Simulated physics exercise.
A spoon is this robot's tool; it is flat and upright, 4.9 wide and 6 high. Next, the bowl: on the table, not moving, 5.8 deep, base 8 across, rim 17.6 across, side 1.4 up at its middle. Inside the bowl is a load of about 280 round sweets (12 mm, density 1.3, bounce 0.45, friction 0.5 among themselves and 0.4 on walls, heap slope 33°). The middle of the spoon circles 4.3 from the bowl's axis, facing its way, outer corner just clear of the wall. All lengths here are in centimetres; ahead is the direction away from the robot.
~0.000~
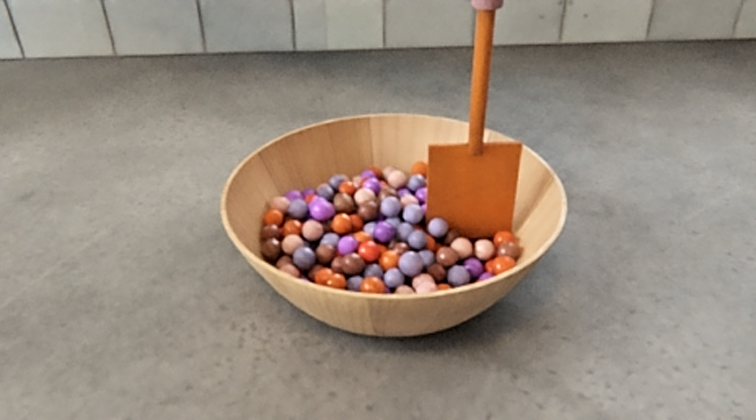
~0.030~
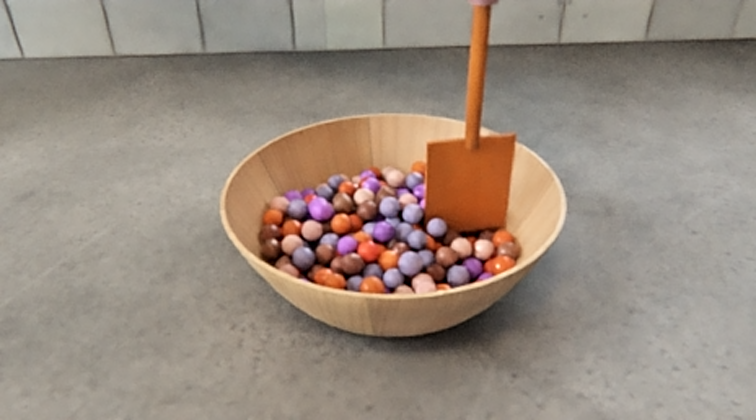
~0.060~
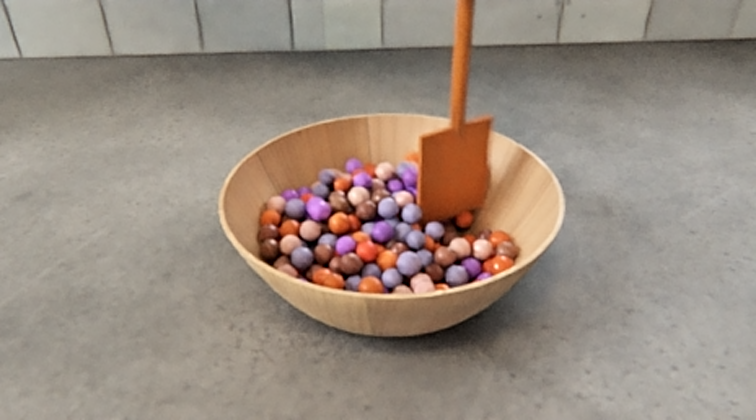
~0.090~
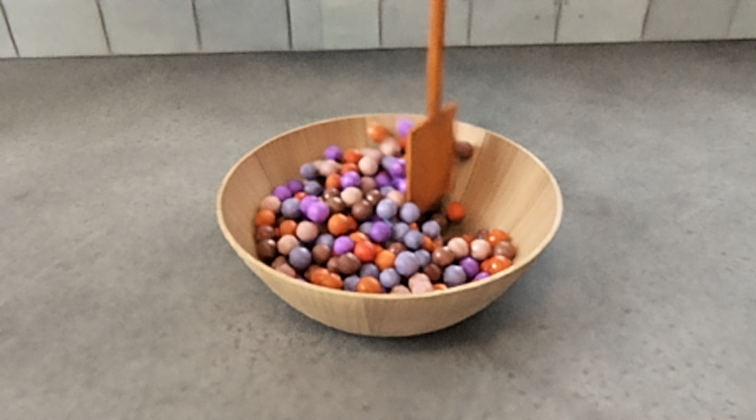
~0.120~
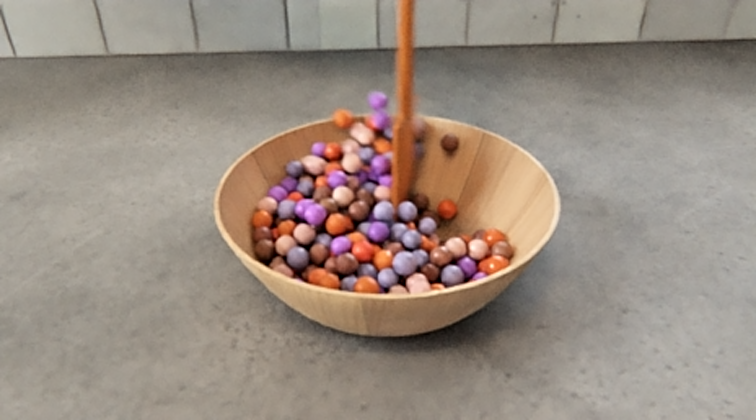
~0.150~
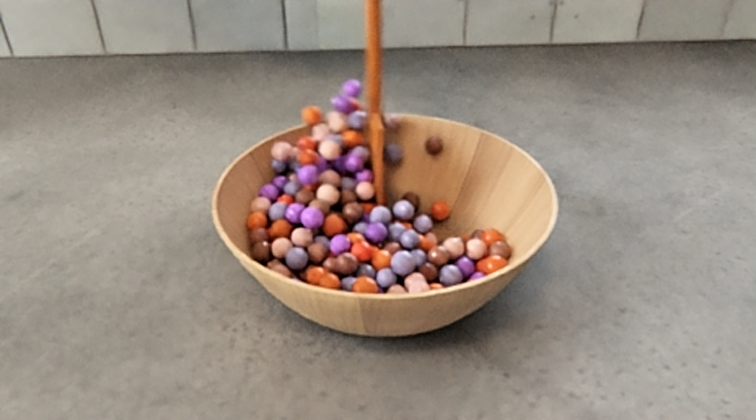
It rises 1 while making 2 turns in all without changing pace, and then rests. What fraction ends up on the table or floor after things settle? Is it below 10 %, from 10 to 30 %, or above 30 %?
Above 30 %.
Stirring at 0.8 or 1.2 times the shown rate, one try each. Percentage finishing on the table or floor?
I'd expect about 25 per cent, then about 45 per cent.
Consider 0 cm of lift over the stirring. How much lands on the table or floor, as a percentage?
50 per cent, roughly.
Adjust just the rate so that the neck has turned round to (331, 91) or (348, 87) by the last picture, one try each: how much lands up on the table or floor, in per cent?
Roughly 45 per cent on the first try and 45 per cent on the second.
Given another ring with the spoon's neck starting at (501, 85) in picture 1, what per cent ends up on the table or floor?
It comes to around 5 percent.
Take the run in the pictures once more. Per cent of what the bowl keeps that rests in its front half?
I'd say around 45 per cent.
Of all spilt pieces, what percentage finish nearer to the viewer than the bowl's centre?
60 per cent, roughly.
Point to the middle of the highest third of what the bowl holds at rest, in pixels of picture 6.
It is centred around (415, 228).
After 0.49 s, 338° round, highest piece 8 above the table; 215 in the bowl, 53 on the table or floor, 11 in flight or on the tool.
After 0.83 s, 223° round, highest piece 7 above the table; 181 in the bowl, 95 on the table or floor, 3 in flight or on the tool.
After 1.20 s, 0° round, highest piece 5 above the table; 174 in the bowl, 105 on the table or floor.
After 1.90 s, 0° round, highest piece 5 above the table; 174 in the bowl, 105 on the table or floor.
At rest, 174 in the bowl, 105 on the table or floor. That is 38 % on the table or floor.
